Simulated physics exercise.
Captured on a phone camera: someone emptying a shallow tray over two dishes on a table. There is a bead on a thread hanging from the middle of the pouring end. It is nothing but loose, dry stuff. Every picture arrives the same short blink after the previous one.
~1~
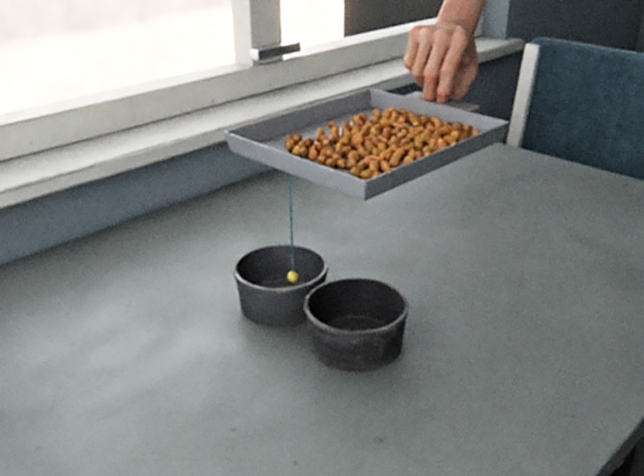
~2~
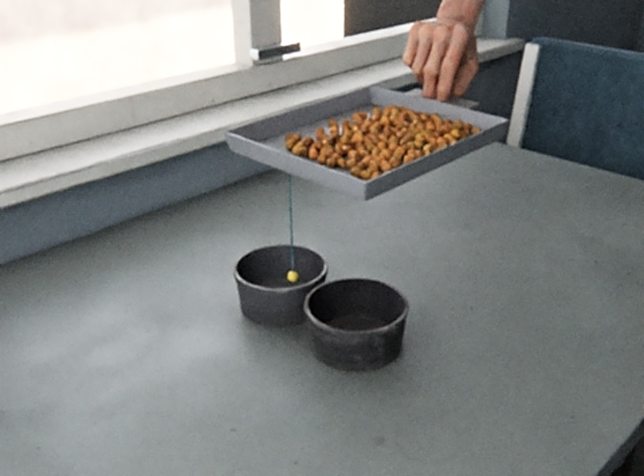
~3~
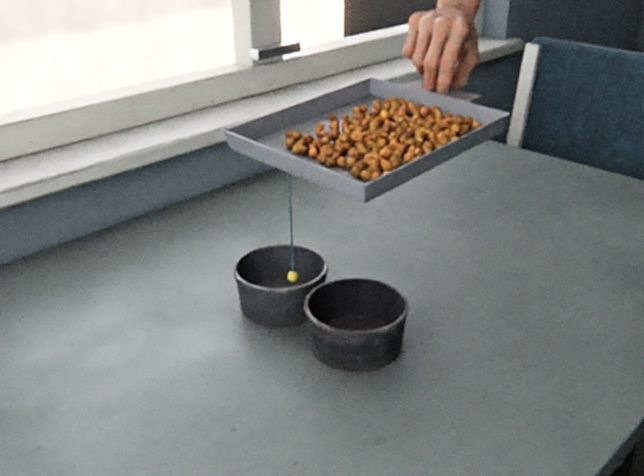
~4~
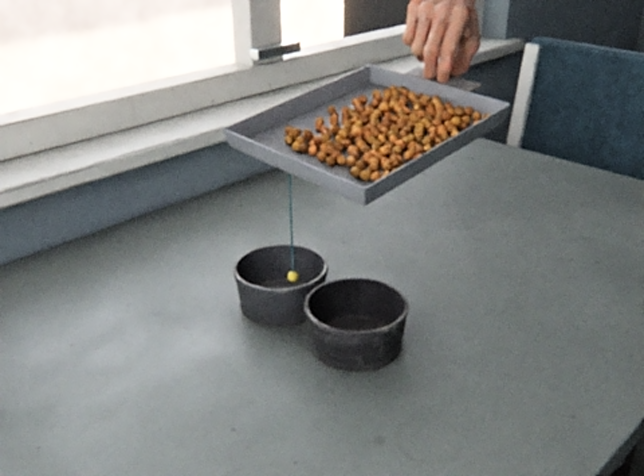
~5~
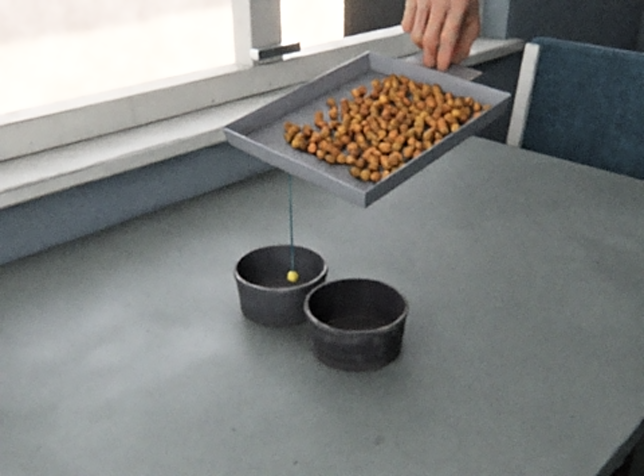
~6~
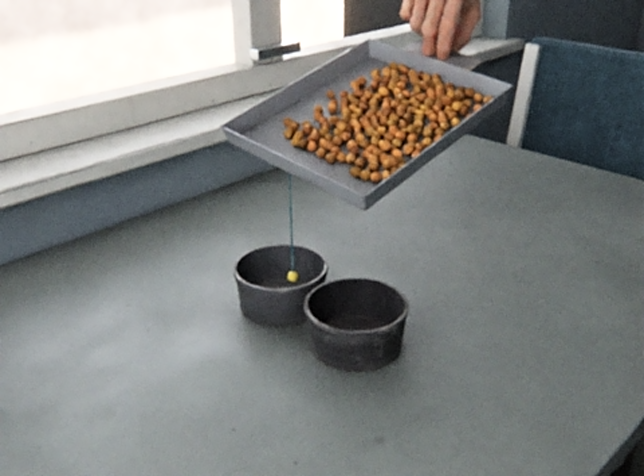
On a grey table beside a bright window, seen from slightly above by a still camera, a blue chair stands at the right. A hand at the top holds a shallow grey tray of brown roasted chickpeas above two dark round dishes, with a yellow bead hanging on a thread over the left one. The hand gradually raises the tray's far side, tilting it toward the viewer, while the bead and dishes stay still.
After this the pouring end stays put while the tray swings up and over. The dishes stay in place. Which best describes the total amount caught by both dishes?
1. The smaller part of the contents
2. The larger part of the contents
Option 1: The smaller part of the contents.
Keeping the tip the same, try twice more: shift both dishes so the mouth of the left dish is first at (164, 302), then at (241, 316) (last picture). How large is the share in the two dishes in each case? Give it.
You'd get 10 in a hundred the first time and 40 in a hundred the second.
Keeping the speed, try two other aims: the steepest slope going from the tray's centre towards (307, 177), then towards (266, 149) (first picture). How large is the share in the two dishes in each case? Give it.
You'd see roughly 0 per cent the first time and 50 per cent the second.
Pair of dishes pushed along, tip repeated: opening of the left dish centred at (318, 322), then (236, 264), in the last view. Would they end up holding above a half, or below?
Held in all, by try: A larger portion, then a smaller portion.
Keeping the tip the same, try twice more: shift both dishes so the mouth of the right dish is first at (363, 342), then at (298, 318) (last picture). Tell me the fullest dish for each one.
For the first placement, the right-side one; for the second placement, the right-side one.
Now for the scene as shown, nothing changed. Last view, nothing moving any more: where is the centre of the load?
Around (320, 377).
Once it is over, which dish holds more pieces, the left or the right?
Well, that is right of the pair.
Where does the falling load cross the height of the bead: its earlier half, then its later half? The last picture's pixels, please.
Half one: (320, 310), half two: (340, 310).
Soon after the last picture, tray tipped steeply; all on the tray.
A little later, tray tipped right over; nearly all on the tray; a stray few in the air.
Later still, tray tipped past a quarter turn; about a quarter in the right dish; a stray few in the left dish; most outside both.
At rest, tray tipped past a quarter turn; about a quarter in the right dish; a stray few in the left dish; most outside both.
